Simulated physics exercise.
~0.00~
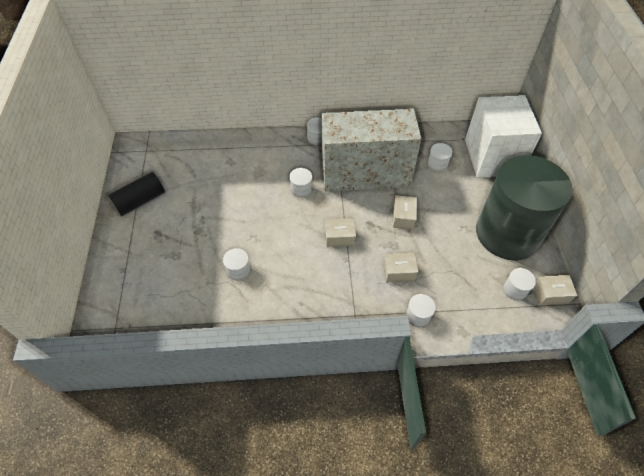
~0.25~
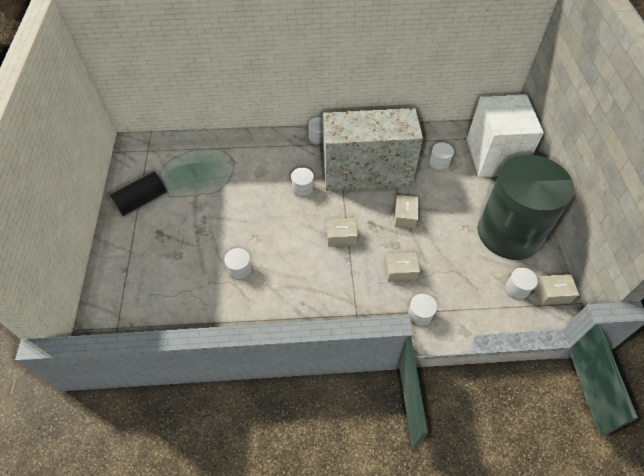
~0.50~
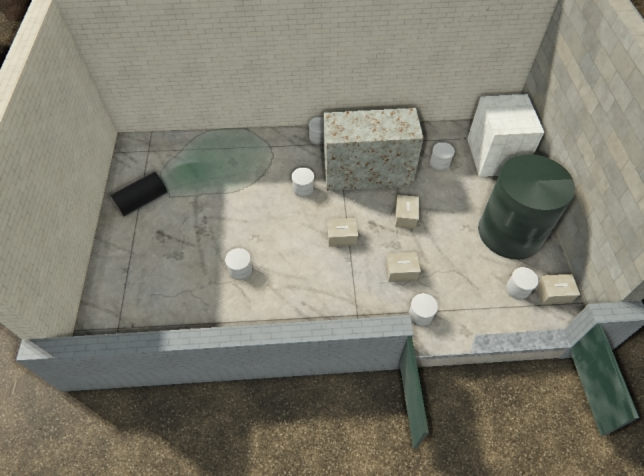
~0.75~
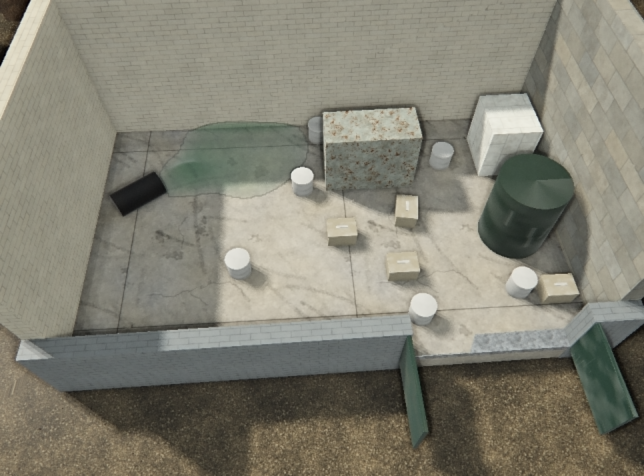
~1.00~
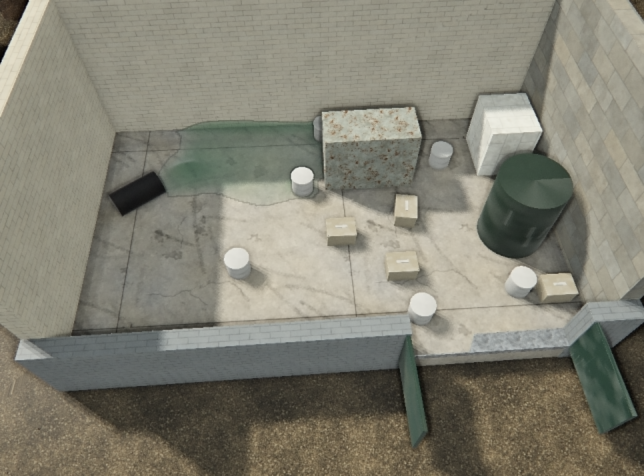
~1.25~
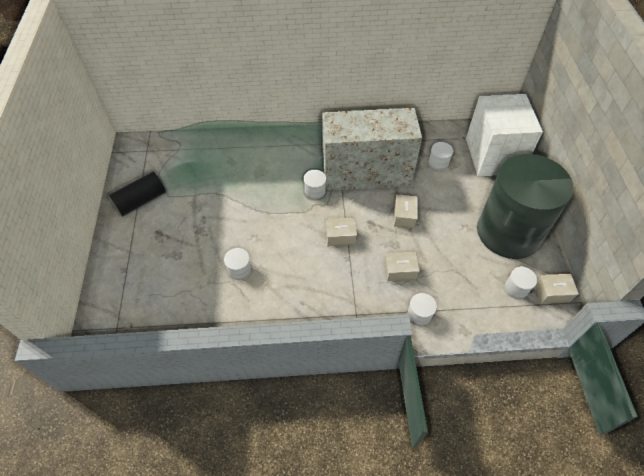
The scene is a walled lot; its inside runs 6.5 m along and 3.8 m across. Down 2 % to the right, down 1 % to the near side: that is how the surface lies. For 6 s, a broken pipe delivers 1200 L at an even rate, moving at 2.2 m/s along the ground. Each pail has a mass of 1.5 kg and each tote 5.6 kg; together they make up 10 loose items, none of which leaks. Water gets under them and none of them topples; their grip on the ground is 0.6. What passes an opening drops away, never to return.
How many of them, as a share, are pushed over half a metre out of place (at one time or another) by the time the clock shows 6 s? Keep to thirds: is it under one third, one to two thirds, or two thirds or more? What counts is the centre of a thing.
The share is one to two thirds.
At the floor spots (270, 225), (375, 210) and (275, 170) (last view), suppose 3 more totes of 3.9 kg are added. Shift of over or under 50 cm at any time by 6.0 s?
Sequence of outcomes: Does not cross it, does not cross it, crosses it.
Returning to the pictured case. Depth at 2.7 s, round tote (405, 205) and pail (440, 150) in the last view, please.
First roughly 1 cm, second roughly 2 cm.
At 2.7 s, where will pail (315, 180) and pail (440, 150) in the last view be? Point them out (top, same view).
Estimated pixels: (383, 205) and (469, 174).
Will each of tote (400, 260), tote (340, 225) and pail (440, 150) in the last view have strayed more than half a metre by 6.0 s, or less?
Listed order: Below the mark, above the mark and above the mark.
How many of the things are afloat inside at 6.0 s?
Count at that moment: 2.
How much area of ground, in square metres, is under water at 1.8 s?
About 6.0 m2 is covered.
After 1.8 s 1 of 10 are over 50 cm from their spots; 2 afloat.
After 2.7 s 3 of 10 are over 50 cm from their spots; 2 afloat.
After 4.2 s 3 of 10 are over 50 cm from their spots; 3 afloat.
After 6.0 s 4 of 10 are over 50 cm from their spots, and 4 have been at some point; 2 afloat.
